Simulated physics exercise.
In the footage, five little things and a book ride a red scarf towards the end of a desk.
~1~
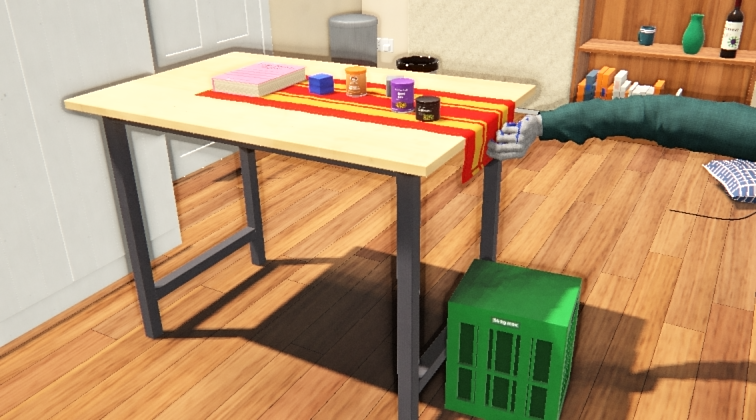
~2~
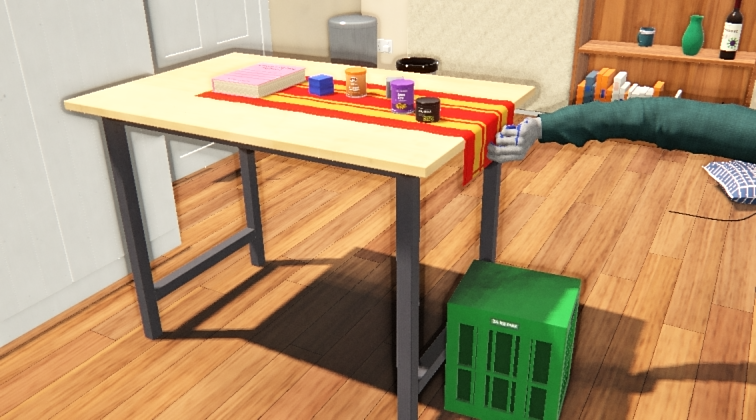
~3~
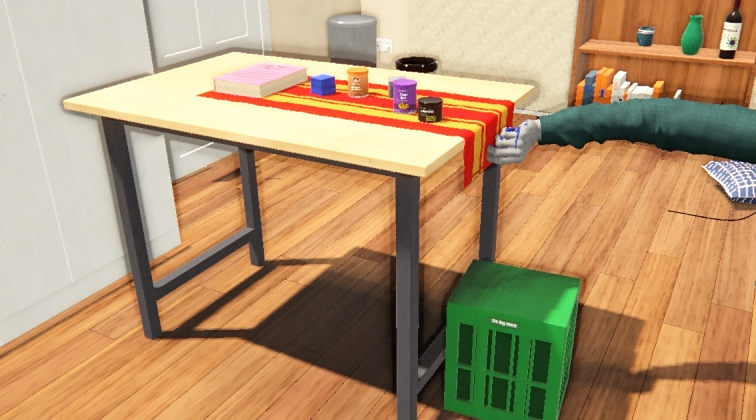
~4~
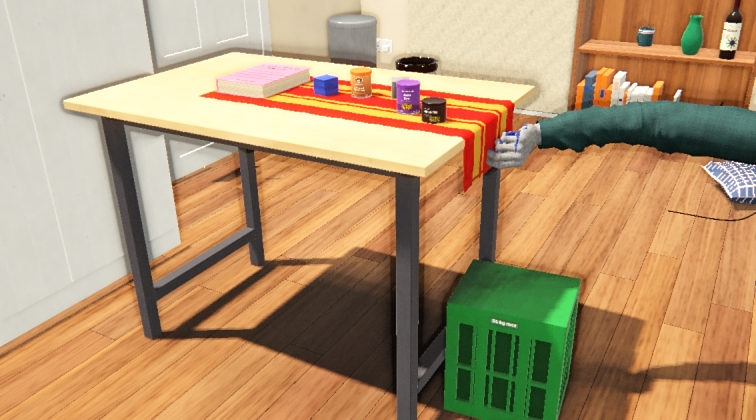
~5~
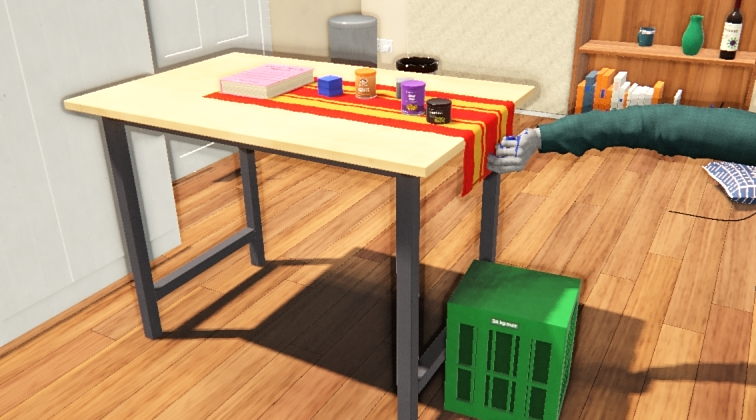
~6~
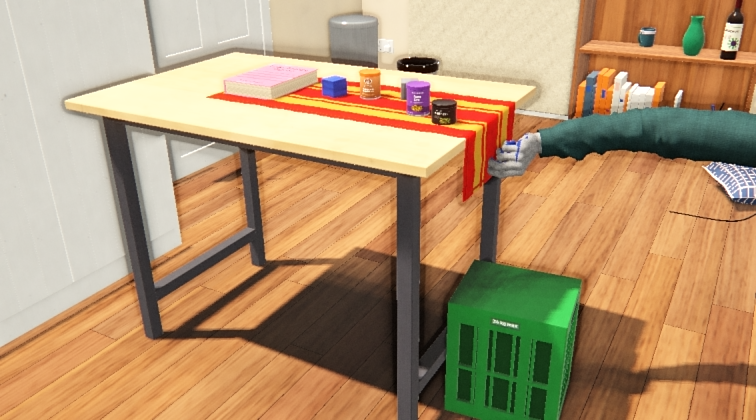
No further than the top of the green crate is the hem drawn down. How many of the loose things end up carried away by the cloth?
The cloth carries away three.
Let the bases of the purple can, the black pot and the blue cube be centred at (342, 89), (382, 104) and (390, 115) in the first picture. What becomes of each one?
Fate of the purple can: It stays; fate of the black pot: It goes; fate of the blue cube: It goes.
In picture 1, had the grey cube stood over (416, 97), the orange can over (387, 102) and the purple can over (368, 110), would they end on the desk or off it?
The grey cube is carried off; the orange can drops off; the purple can comes down.
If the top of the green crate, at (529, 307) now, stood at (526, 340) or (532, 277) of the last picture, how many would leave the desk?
First height: 4; second height: 2.
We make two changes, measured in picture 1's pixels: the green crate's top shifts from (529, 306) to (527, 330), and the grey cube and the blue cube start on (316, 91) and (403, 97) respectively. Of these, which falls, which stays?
Grey cube: Safe; blue cube: Lost.
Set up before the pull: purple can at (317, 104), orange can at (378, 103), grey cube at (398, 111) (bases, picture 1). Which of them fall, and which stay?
Looks like the purple can hangs in there, the orange can ends up down, and the grey cube ends up down.
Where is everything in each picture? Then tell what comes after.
Hem (462, 183); black pot (428, 99); purple can (403, 81); grey cube (395, 77); orange can (356, 69); blue cube (321, 76); top of the crate (529, 306), in the first frame.
Hem (463, 186); black pot (428, 100), in the second frame.
Hem (464, 188); purple can (405, 82), in the third frame.
Hem (464, 193); grey cube (401, 79); top of the crate (528, 306), in the fourth frame.
Hem (461, 197); orange can (365, 71), in the fifth frame.
Hem (463, 202); black pot (444, 102); purple can (419, 84); grey cube (409, 80); orange can (370, 71); blue cube (334, 78), in the sixth frame.
Early on, hem near (488, 252); black pot and purple can gone.
Midway, hem on the crate; black pot, purple can and grey cube gone.
Finally, hem on the crate; black pot, purple can and grey cube gone. It carries off three.
